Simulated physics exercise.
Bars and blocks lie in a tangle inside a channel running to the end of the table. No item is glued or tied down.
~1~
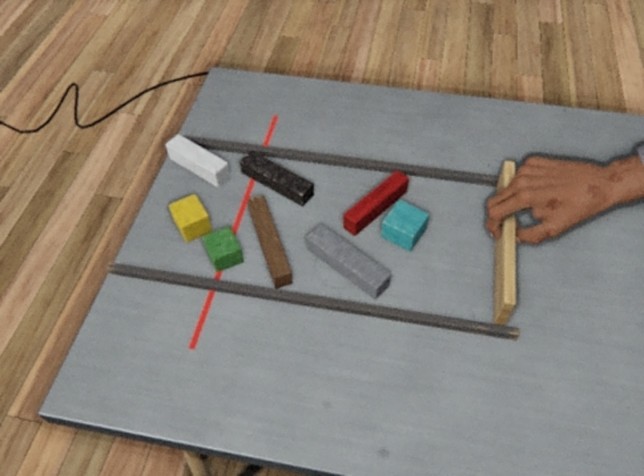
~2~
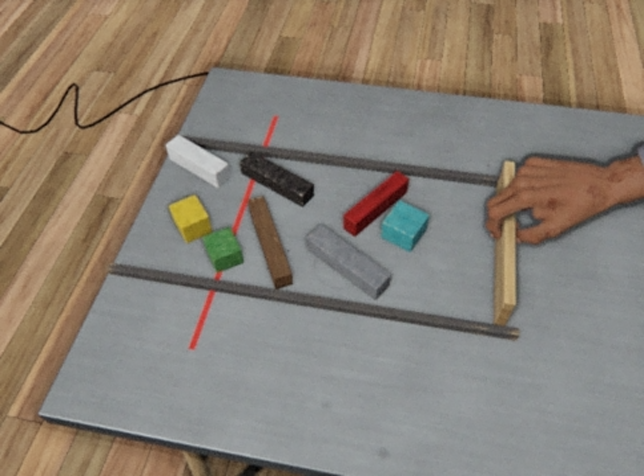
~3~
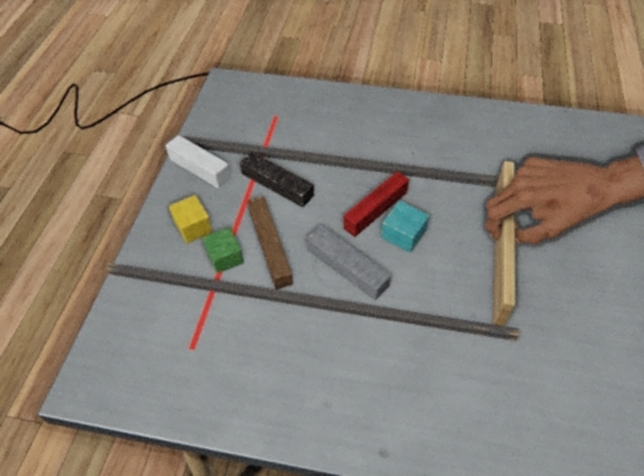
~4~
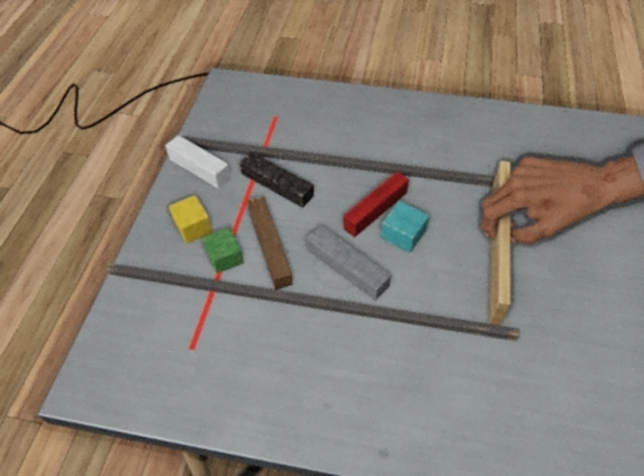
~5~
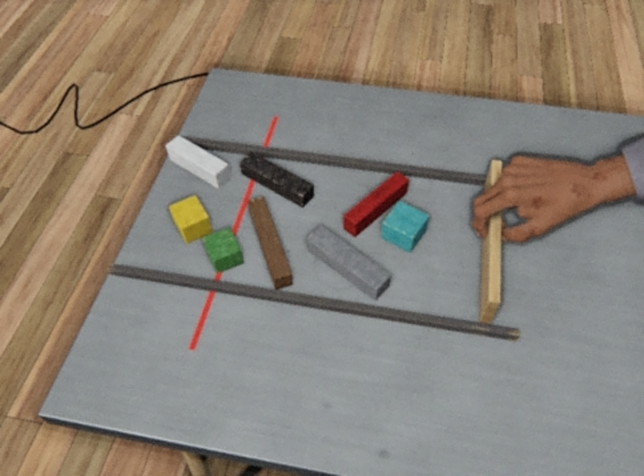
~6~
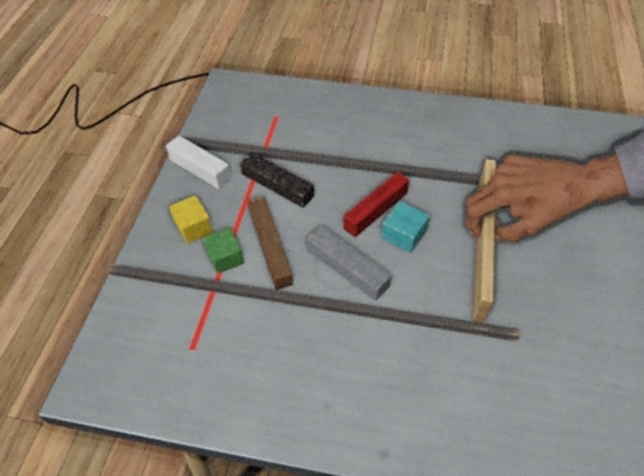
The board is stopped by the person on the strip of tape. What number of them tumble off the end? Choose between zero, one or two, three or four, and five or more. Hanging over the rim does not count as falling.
The count is zero.
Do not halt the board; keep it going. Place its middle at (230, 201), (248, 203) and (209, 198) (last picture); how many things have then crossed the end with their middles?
Counts per position: 0 / 0 / 3.
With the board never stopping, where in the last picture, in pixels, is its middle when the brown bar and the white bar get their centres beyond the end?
Near (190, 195) and (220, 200).
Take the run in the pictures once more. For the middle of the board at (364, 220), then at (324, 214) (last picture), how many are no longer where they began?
By the first moment it's 3, by the second it's 5.
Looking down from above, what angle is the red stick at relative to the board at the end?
It comes to around 30 degrees.
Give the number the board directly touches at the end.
It's 3.
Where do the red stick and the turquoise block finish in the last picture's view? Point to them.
You'll find the red stick at roughly (225, 175) and the turquoise block at roughly (224, 206).
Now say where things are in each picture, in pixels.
White bar (198, 161); yellow block (191, 218); green block (223, 250); board (505, 239); tape (240, 214), in the first picture.
Yellow block (191, 219); board (505, 239), in the second picture.
Green block (224, 250); brown bar (270, 241), in the third picture.
White bar (198, 162); red stick (376, 204), in the fourth picture.
Yellow block (191, 220); turquoise block (405, 227), in the fifth picture.
White bar (199, 162); yellow block (191, 220); green block (224, 251); board (484, 237); tape (241, 215), in the sixth picture.
Soon after, none off yet; white bar at rest near (199, 162); yellow block at rest near (191, 220); green block at rest near (224, 251).
At rest, the number that fall off is zero.
